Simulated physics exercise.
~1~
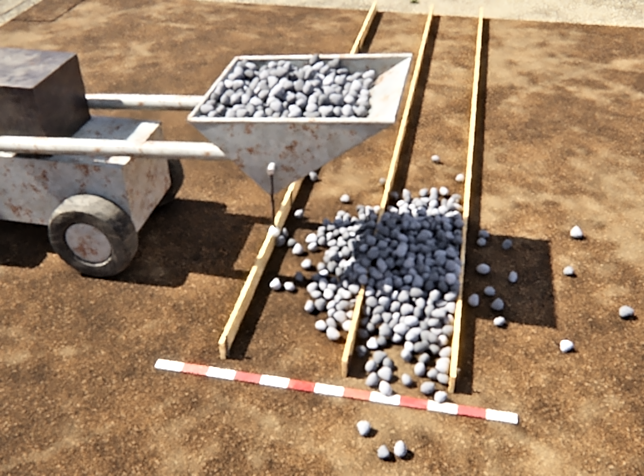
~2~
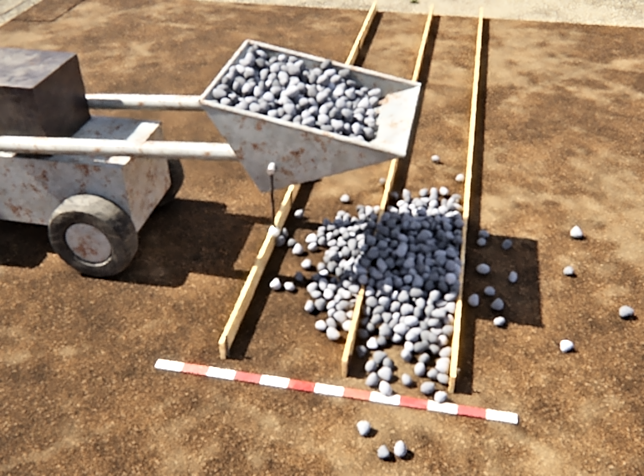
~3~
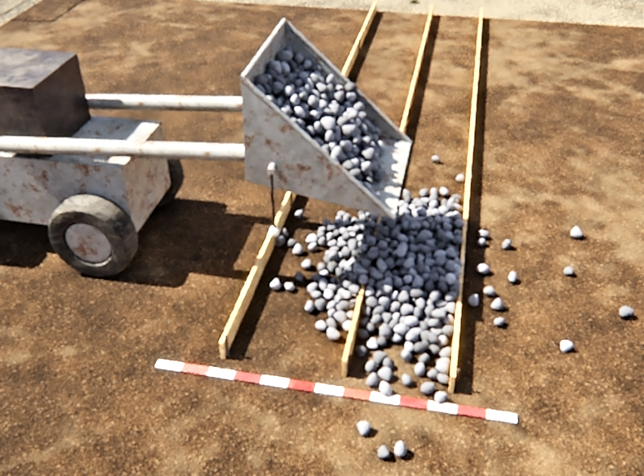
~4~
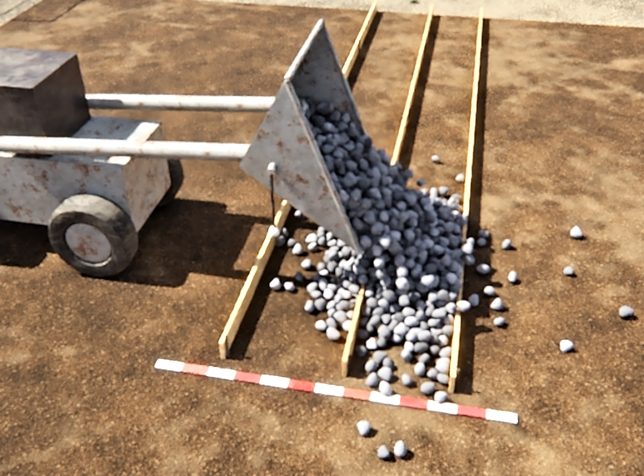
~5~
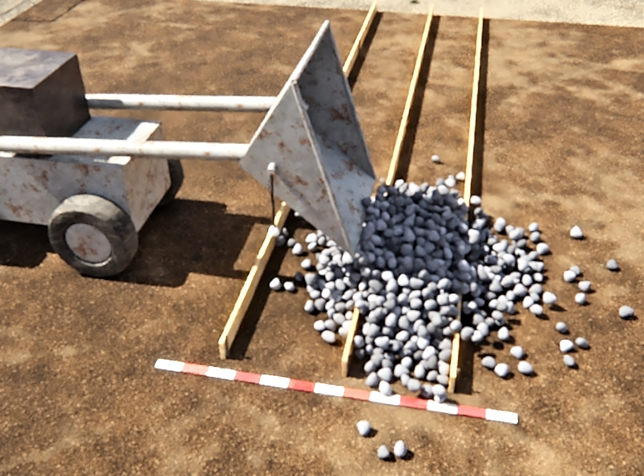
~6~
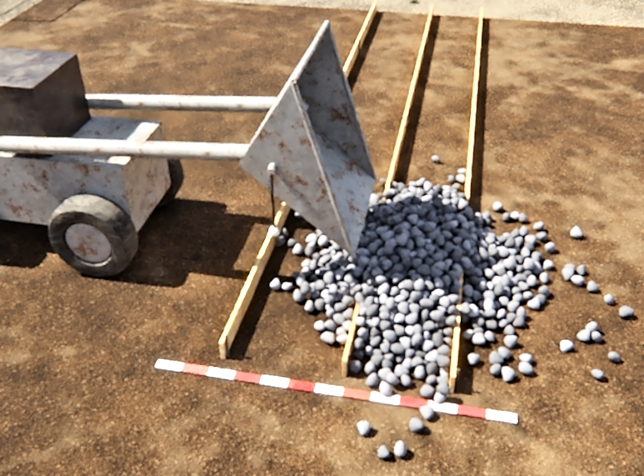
A loader's rusty steel bucket full of grey stones tipped forward and poured its load onto a pile already lying across three wooden boards, until it hung empty over a wider heap, with stones scattered past the last board on the right.
